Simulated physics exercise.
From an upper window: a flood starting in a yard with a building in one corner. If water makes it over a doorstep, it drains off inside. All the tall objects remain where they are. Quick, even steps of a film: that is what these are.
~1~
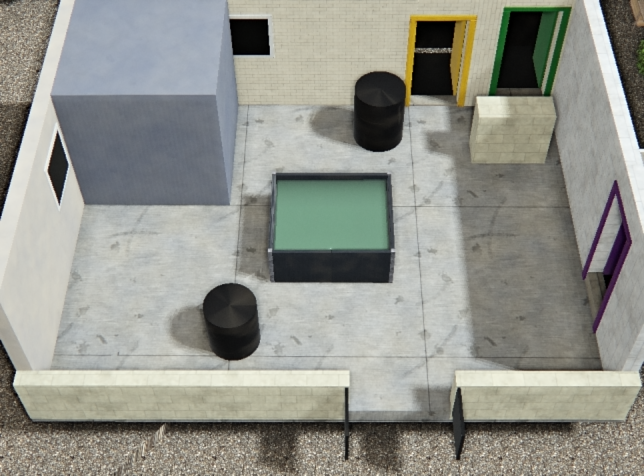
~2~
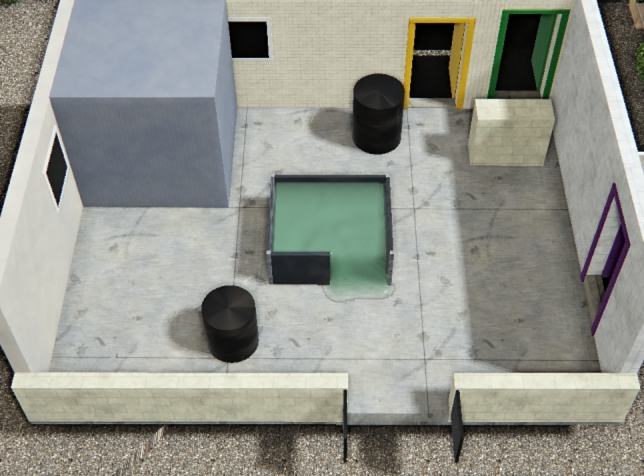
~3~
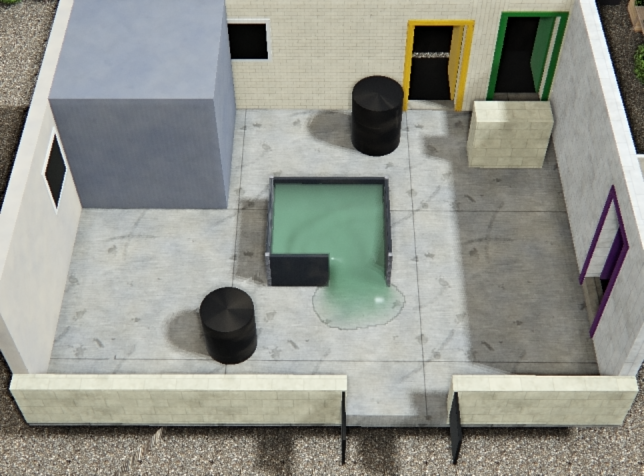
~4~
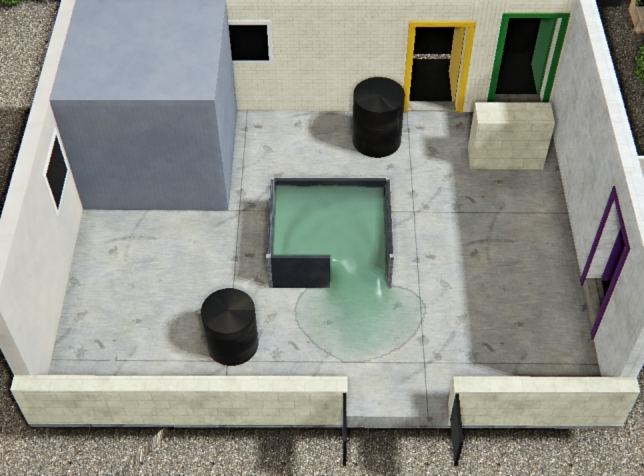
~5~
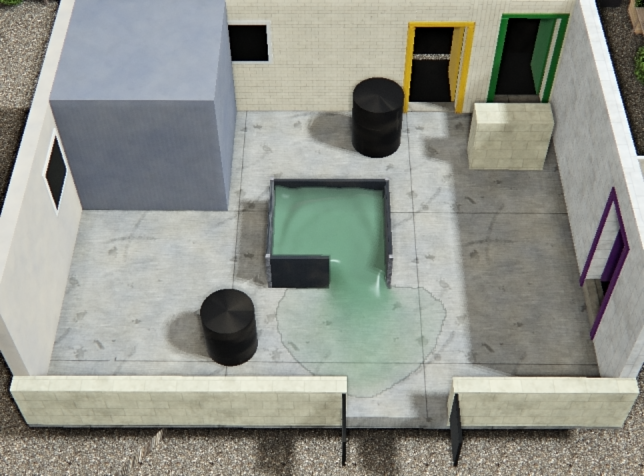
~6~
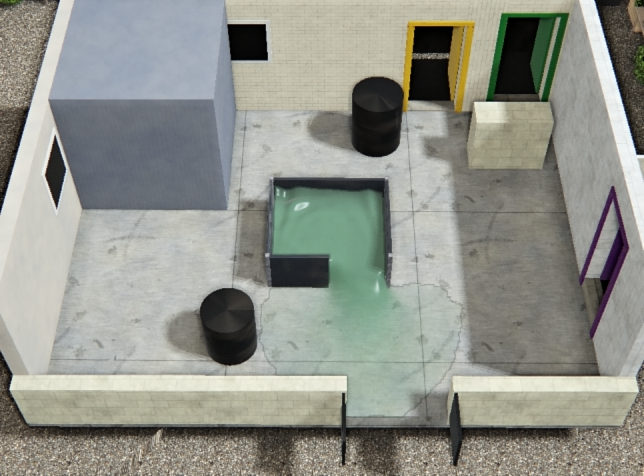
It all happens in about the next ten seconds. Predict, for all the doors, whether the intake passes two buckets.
My prediction: At the purple door it does not pass two; at the green door it does not pass two; at the yellow door it does not pass two.
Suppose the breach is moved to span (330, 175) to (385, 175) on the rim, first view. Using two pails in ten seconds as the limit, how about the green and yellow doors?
The green door stays below the mark and the yellow door tops the mark.
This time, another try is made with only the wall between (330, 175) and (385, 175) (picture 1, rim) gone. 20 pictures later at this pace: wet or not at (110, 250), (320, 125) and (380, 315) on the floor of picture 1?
Listed order gives left alone; sopping; left alone.
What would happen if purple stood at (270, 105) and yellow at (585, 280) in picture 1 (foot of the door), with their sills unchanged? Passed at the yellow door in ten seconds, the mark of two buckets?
Yellow: Comes in low.
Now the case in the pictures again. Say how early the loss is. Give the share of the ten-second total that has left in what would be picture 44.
I get 85 percent.
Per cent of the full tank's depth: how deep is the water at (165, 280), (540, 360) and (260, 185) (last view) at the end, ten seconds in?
Taking the places in turn, I get roughly 2, 4 and 2 percent.
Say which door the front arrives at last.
Last comes the one in yellow.
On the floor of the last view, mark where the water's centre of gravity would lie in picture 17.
Near (348, 294).
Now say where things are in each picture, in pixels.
The first frame shows still water in the open tank at (332, 214).
In the second frame, the front is at (328, 292), out from the gap at (359, 274).
In the third frame, the front is at (331, 322), out from the gap at (358, 276).
In the fourth frame, water pours out at (359, 278) and has run to (343, 356).
In the fifth frame, water pours out at (358, 278) and has run to a hidden place.
In the sixth frame, the front is at a hidden place, out from the gap at (358, 277).
A moment on, water covers 20 % of the floor; the purple door not reached, the green door not reached, the yellow door not reached.
Next, water covers 25 % of the floor; the purple door not reached, the green door not reached, the yellow door not reached.
Then, water covers 35 % of the floor; the purple door wet at the sill, nothing in, the green door not reached, the yellow door not reached.
Later, water covers 55 % of the floor; the purple door wet at the sill, nothing in, the green door wet at the sill, nothing in, the yellow door not reached.
In the end, water covers 75 % of the floor; the purple door wet at the sill, nothing in, the green door wet at the sill, nothing in, the yellow door wet at the sill, nothing in.
